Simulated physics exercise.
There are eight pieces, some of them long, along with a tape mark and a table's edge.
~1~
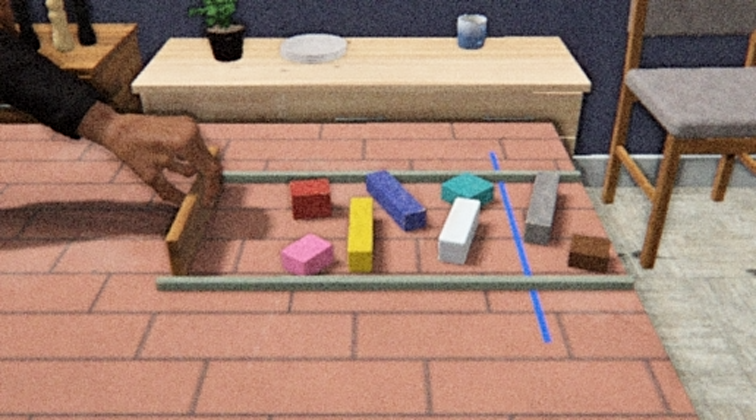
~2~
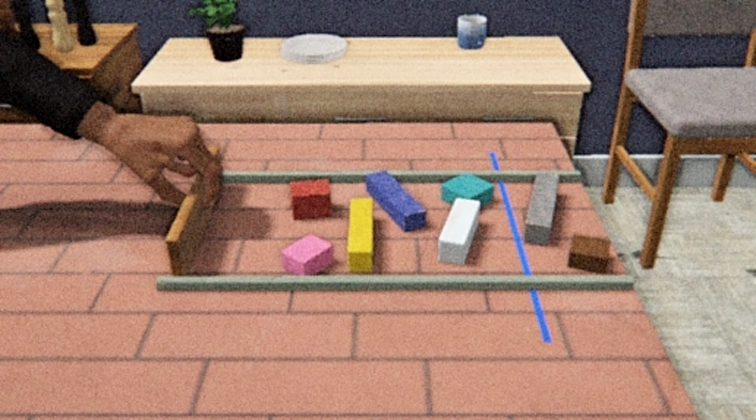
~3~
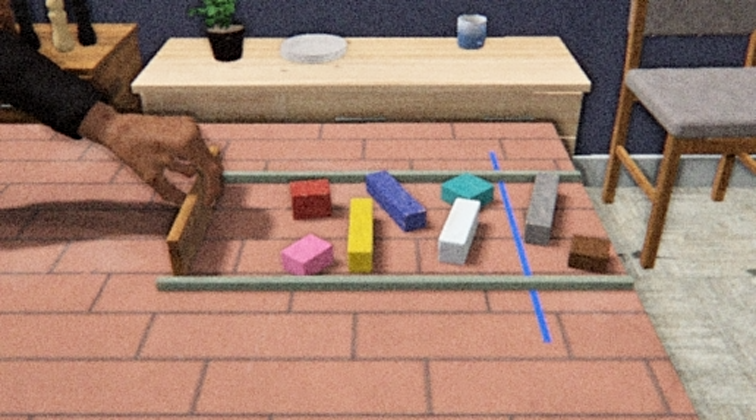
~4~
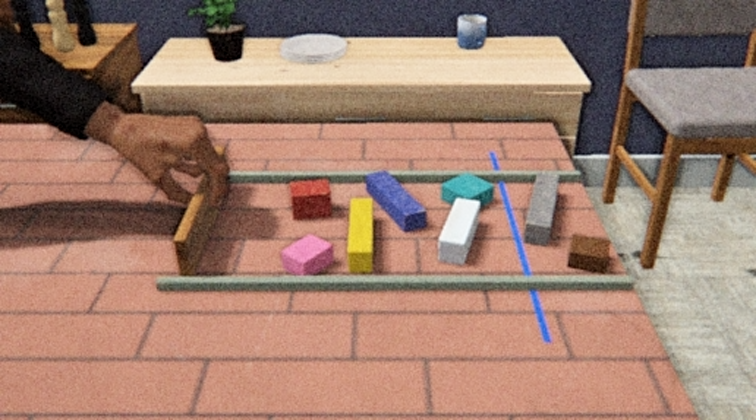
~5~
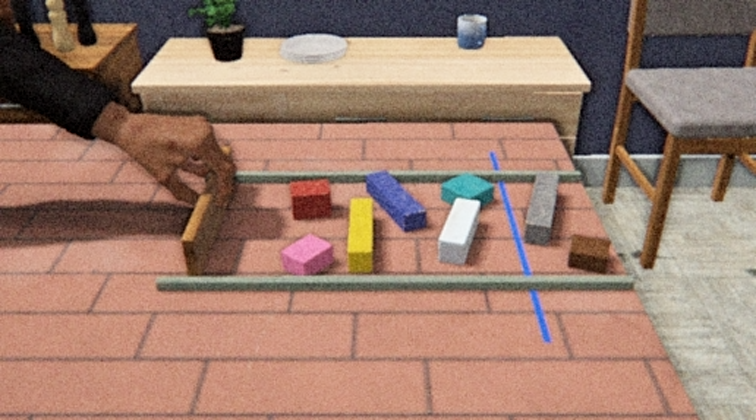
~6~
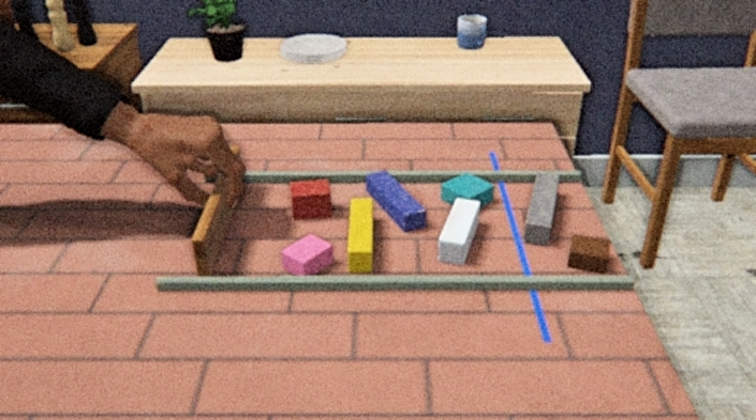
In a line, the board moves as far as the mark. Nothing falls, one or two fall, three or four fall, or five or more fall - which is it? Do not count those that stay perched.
One or two fall.
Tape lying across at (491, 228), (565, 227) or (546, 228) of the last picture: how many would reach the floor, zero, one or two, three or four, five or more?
The three counts come out as no fall at all, 5 or more and three or four.
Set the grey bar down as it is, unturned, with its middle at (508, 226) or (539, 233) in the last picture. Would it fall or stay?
First spot: It comes off; second spot: It comes off.
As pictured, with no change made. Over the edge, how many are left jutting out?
The number would be 1.
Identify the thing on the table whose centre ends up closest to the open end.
That would be the turquoise block.
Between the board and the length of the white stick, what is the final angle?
About 5 degrees.
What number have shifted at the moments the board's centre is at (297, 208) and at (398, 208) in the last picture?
Tally at point one: 2; at point two: 6.
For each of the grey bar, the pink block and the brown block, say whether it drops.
The grey bar ends up below; the pink block stays put; and the brown block ends up below.
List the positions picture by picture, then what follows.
In the first frame, brown block (589, 253); grey bar (542, 207); turquoise block (468, 192); board (198, 208); tape (514, 227).
In the second frame, grey bar (542, 207); yellow bar (361, 233).
In the third frame, turquoise block (468, 192); white stick (460, 230).
In the fourth frame, brown block (589, 254); pink block (308, 257).
In the fifth frame, grey bar (542, 207); board (212, 208).
In the sixth frame, brown block (589, 254); grey bar (542, 207); turquoise block (468, 192); board (221, 208); tape (514, 227).
Soon after, none off yet; brown block at rest near (589, 254); grey bar at rest near (542, 207); turquoise block at rest near (468, 192).
In the end, the number that fall off is one or two; gone, grey bar and brown block.
